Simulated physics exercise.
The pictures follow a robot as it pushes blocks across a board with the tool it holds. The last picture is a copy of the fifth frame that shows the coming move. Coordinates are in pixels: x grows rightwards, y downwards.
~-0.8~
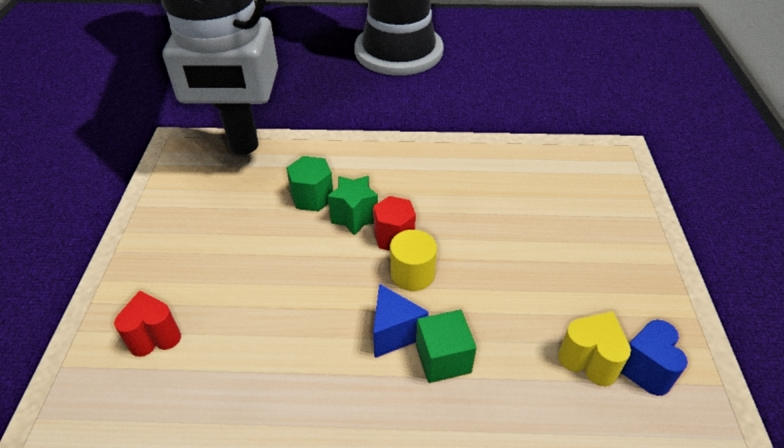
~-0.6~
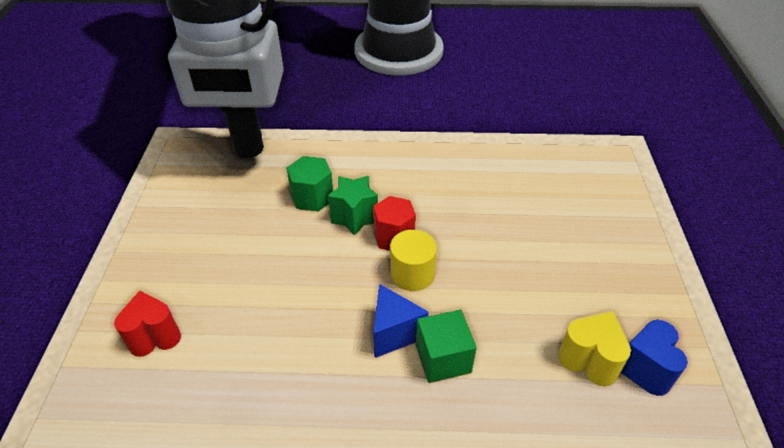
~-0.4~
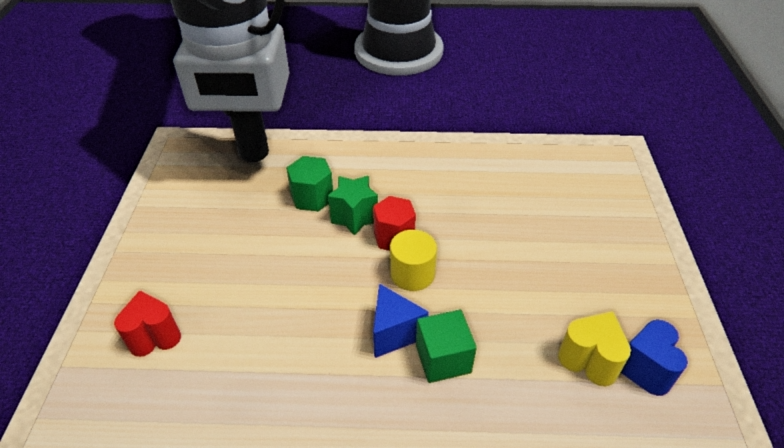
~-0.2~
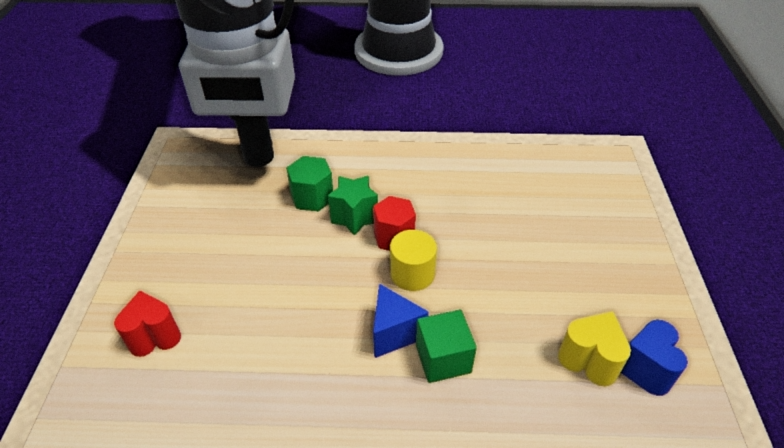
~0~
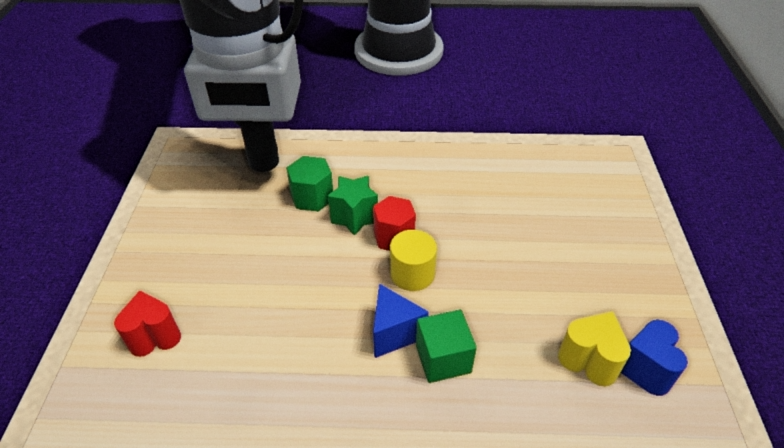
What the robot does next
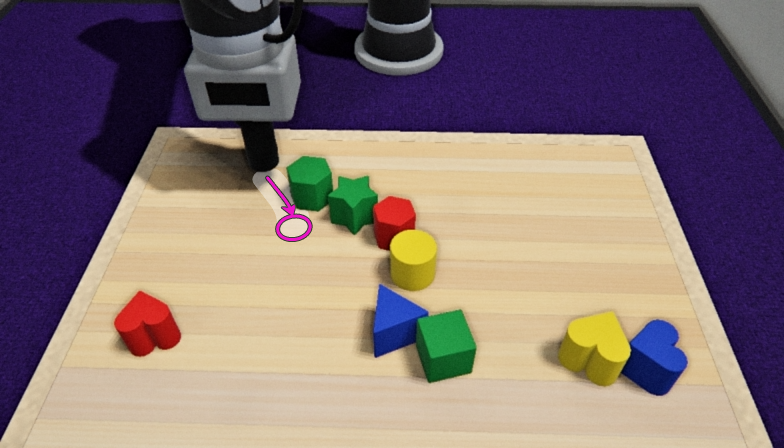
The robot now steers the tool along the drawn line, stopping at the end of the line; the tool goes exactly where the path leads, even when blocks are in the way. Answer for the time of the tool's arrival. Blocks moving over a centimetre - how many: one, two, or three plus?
The count is one.
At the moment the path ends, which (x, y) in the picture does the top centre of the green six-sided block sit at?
(324, 177)
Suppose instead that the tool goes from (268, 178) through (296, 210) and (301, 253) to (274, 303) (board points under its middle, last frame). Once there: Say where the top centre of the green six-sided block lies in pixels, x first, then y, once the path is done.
It ends at (331, 177).
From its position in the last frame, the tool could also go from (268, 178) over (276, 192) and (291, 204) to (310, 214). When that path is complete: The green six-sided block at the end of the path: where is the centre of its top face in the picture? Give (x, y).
In the picture, that point is around (340, 174).
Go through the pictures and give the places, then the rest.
The first picture shows tool tip at (244, 147); block tops, green six-sided block at (309, 169); green star block at (353, 189).
The second picture shows tool at (249, 150); blocks unchanged.
The third picture shows tool at (254, 154); blocks unchanged.
The fourth picture shows tool at (260, 158); blocks unchanged.
The fifth picture shows tool at (265, 163); green six-sided block at (309, 169); green star block at (353, 189).
Path on the board, from (268, 178) by way of (279, 193) and (290, 208) to (294, 228).
The first path, step by step. Halfway along, tool at (283, 186); green six-sided block at (319, 173), turned 25° anticlockwise.
At the end, tool at (291, 213); green six-sided block at (324, 177), turned 55° anticlockwise; green star block at (359, 189), turned 15° clockwise.
